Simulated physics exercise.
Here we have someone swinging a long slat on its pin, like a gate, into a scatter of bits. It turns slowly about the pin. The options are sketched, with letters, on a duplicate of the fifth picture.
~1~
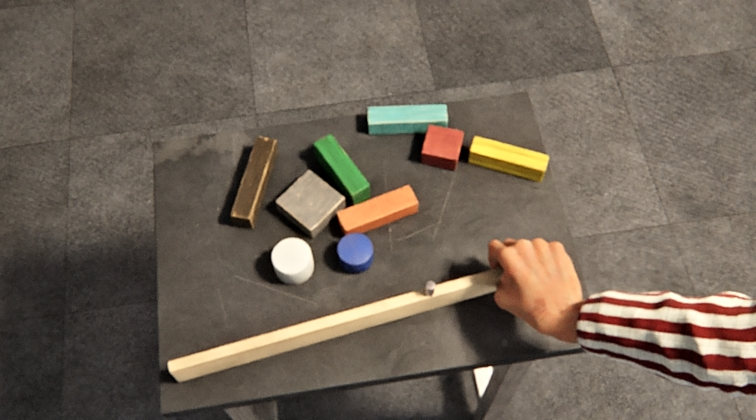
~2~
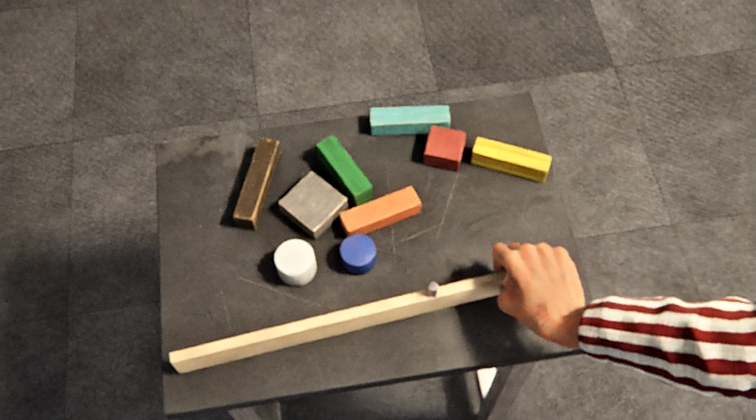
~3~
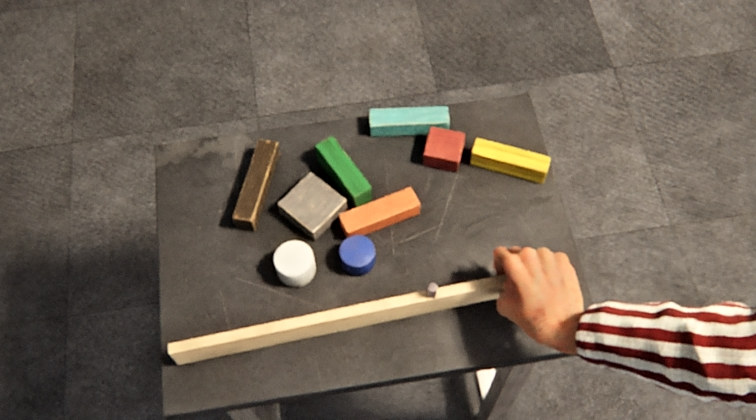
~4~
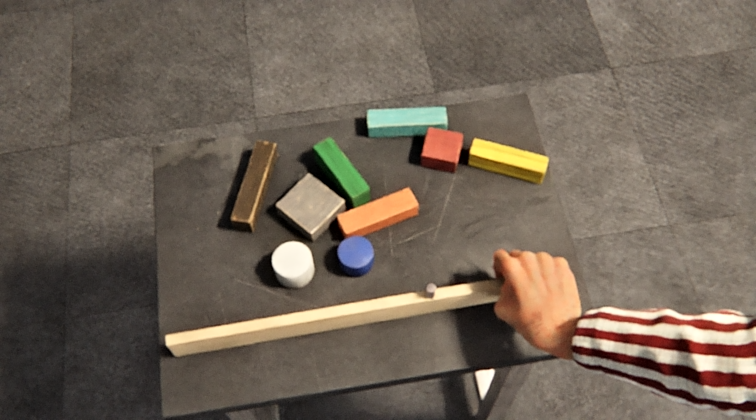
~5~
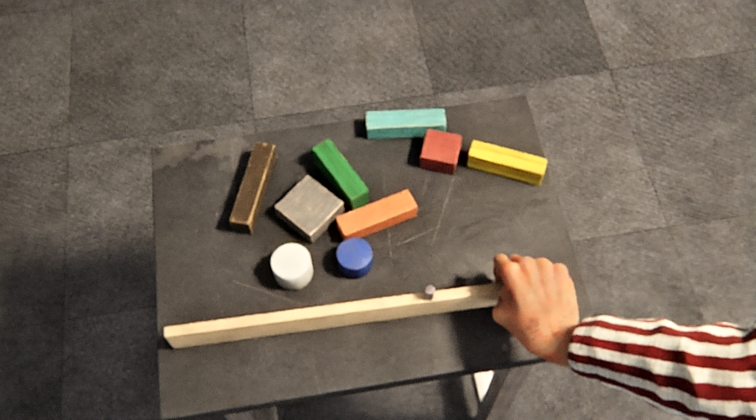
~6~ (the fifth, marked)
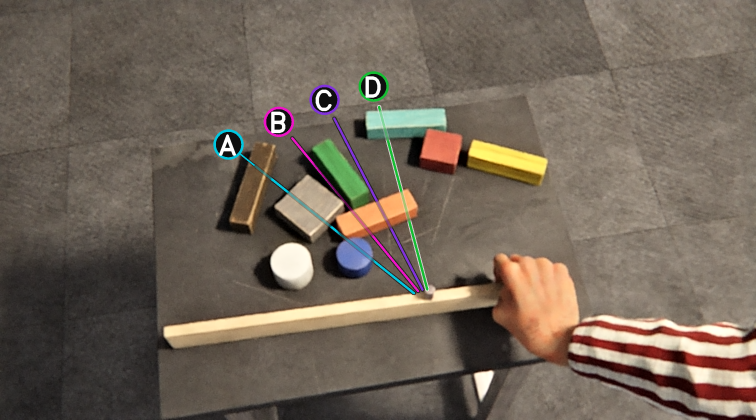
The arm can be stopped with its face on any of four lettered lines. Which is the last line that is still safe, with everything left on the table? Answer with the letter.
A.
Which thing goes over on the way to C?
The black bar.
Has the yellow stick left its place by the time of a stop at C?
By then, no.
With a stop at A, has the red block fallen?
No.
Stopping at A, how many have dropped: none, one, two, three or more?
In all, none.
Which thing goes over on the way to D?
The black bar.
On the marked copy, A at (330, 227); B at (352, 210); C at (376, 199); D at (401, 192).
Taking A. A third of the way, arm (296, 274); white tin (294, 259); turquoise bar (405, 124).
Two thirds of the way, arm (313, 236); black bar (266, 167); green stick (351, 158).
When it is over, arm (330, 217); black bar (281, 135); green stick (356, 149); nothing has fallen.
As for the rest, B drops the black bar; C drops the black bar; D drops the black bar.
